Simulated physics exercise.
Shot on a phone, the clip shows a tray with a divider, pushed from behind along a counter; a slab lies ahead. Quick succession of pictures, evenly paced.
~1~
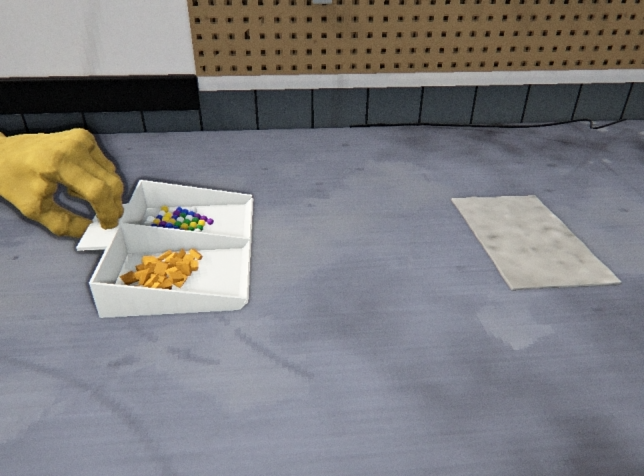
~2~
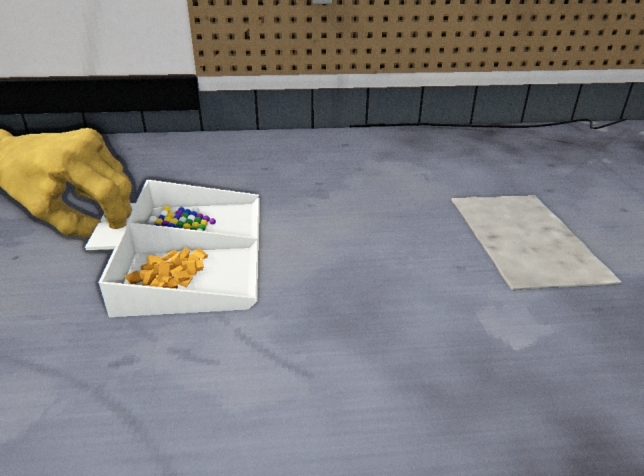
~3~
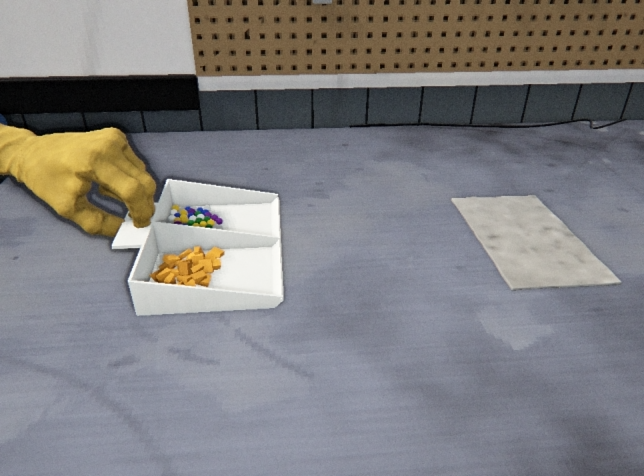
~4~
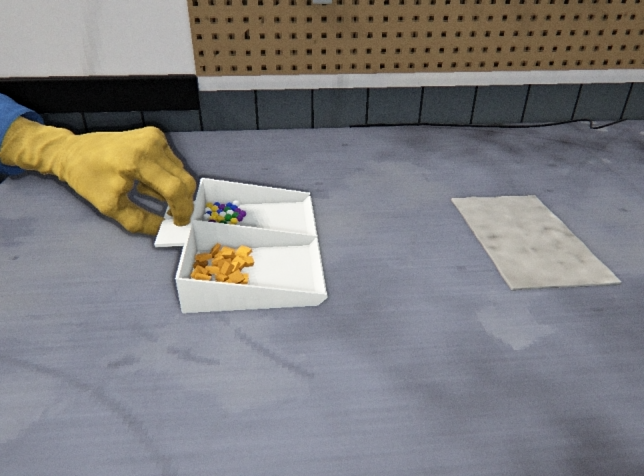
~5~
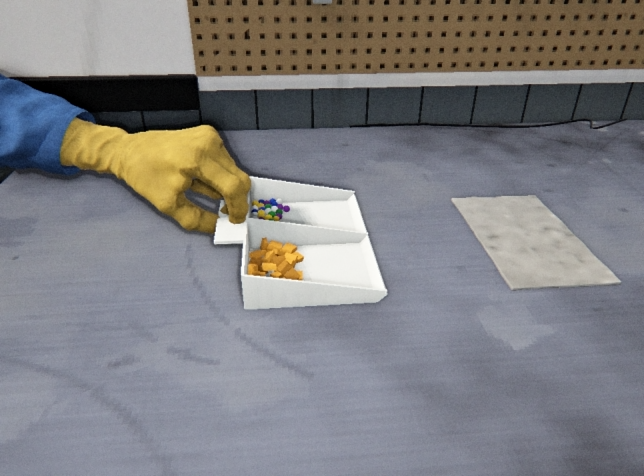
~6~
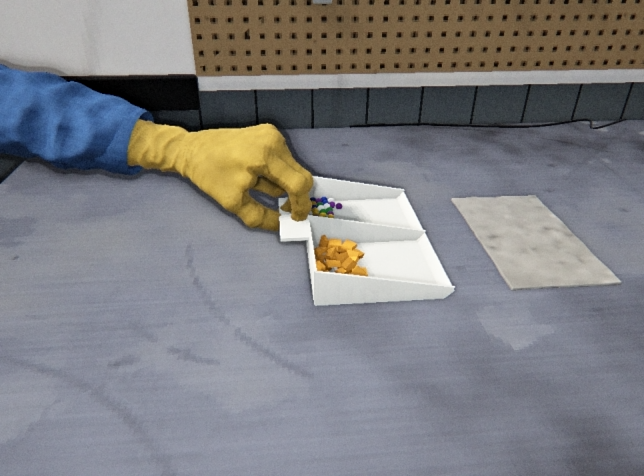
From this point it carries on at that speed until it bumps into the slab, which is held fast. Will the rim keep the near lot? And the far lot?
The near lot spills some over the edge, and the far lot spills some over the edge.
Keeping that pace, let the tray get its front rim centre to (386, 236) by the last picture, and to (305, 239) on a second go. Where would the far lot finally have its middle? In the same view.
Lab note: Resting centre close to (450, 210), then close to (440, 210).
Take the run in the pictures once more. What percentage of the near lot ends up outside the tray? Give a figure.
About 30%.
Then, 0.03 s after the last picture, tray still sliding, front rim near (451, 233); near lot all inside; far lot all inside.
Then, 0.17 s after the last picture, tray stopped at the slab; near lot about a quarter out of the tray; far lot about a third out of the tray.
Then, 0.38 s after the last picture, tray stopped at the slab; near lot about a third out of the tray; far lot about half out of the tray.
By the end, tray stopped at the slab; near lot about a third out of the tray; far lot about half out of the tray.
